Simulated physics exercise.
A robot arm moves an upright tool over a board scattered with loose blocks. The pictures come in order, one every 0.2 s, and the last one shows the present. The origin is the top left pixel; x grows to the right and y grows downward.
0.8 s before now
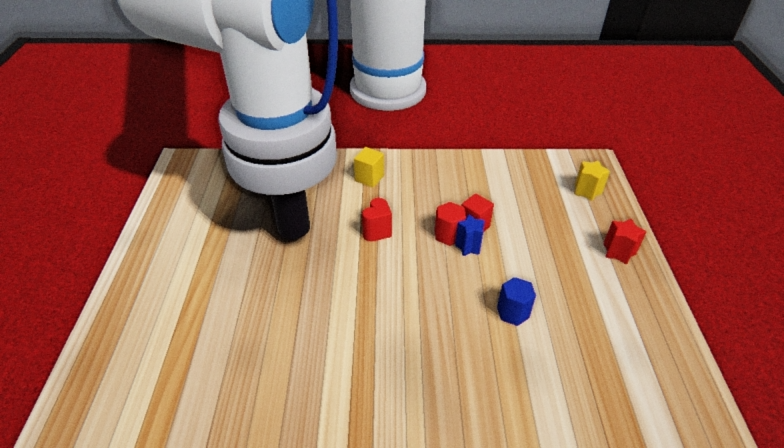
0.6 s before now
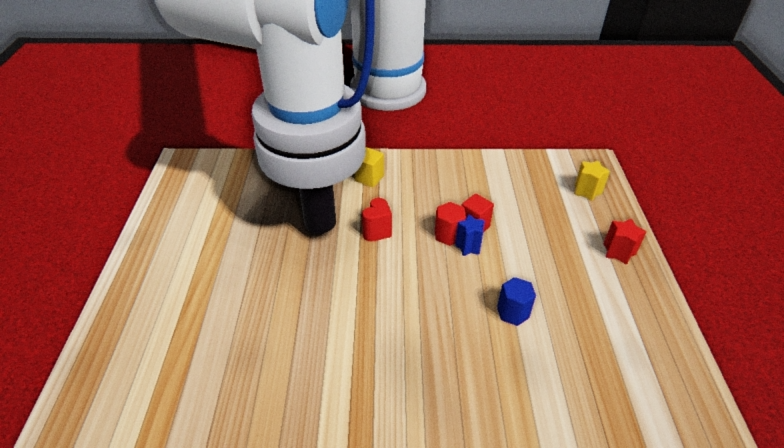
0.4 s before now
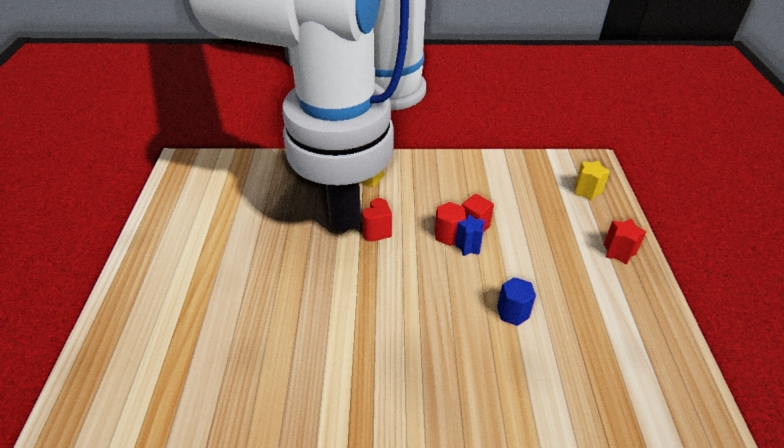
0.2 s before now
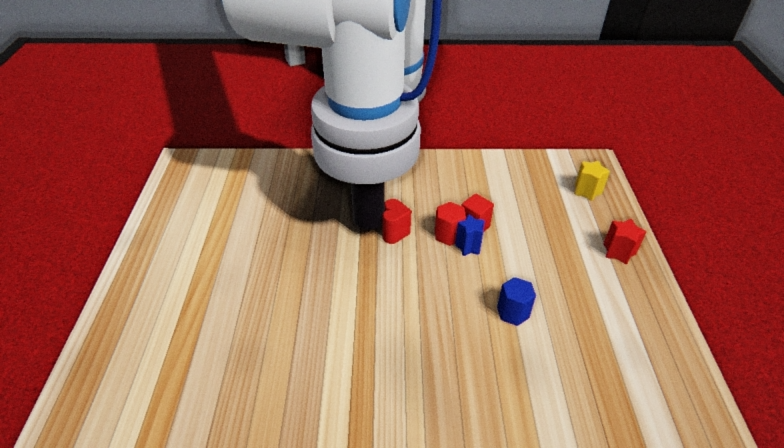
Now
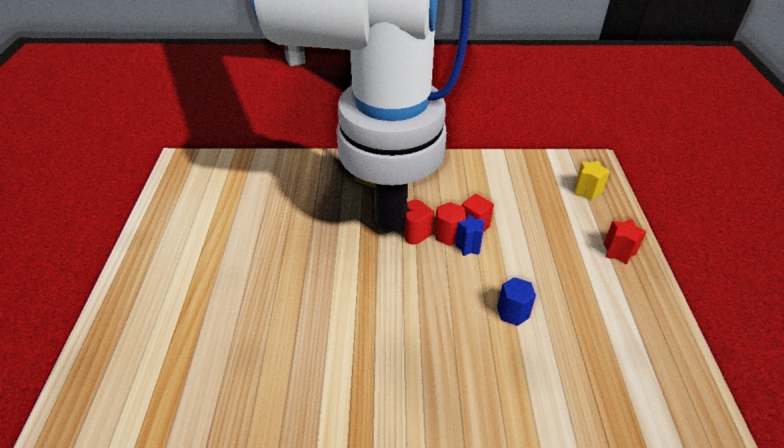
A robot arm sliding its black tool rightward across a wooden board, then pushing a red block toward a small cluster of blocks.
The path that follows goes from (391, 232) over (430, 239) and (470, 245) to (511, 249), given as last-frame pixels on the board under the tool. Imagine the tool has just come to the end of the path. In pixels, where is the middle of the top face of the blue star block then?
The blue star block ends near (537, 248).
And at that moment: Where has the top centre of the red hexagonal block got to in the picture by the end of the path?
The red hexagonal block ends near (553, 209).
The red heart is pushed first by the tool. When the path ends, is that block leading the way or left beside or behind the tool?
The red heart won't leave the front of the tool.
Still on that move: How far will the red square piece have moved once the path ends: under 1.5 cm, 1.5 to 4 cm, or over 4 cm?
That block covers between 1.5 and 4 cm.
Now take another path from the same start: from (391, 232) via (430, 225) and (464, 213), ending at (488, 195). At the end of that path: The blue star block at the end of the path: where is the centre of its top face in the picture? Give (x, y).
At roughly (491, 231).
On the path given first. One third of the way, tool at (431, 227); red heart at (459, 217); red hexagonal block at (490, 215), turned 15° anticlockwise; blue star block at (501, 233), turned 25° clockwise; red square piece at (493, 198), turned 30° anticlockwise.
Two thirds of the way, tool at (472, 233); red heart at (501, 223); red hexagonal block at (525, 214), turned 60° anticlockwise; blue star block at (516, 239), turned 80° clockwise; red square piece at (495, 198), turned 40° anticlockwise.
At the end, tool at (514, 237); red heart at (545, 228); red hexagonal block at (553, 209), turned 125° anticlockwise; blue star block at (537, 247), turned 135° clockwise; red square piece at (495, 198), turned 40° anticlockwise.
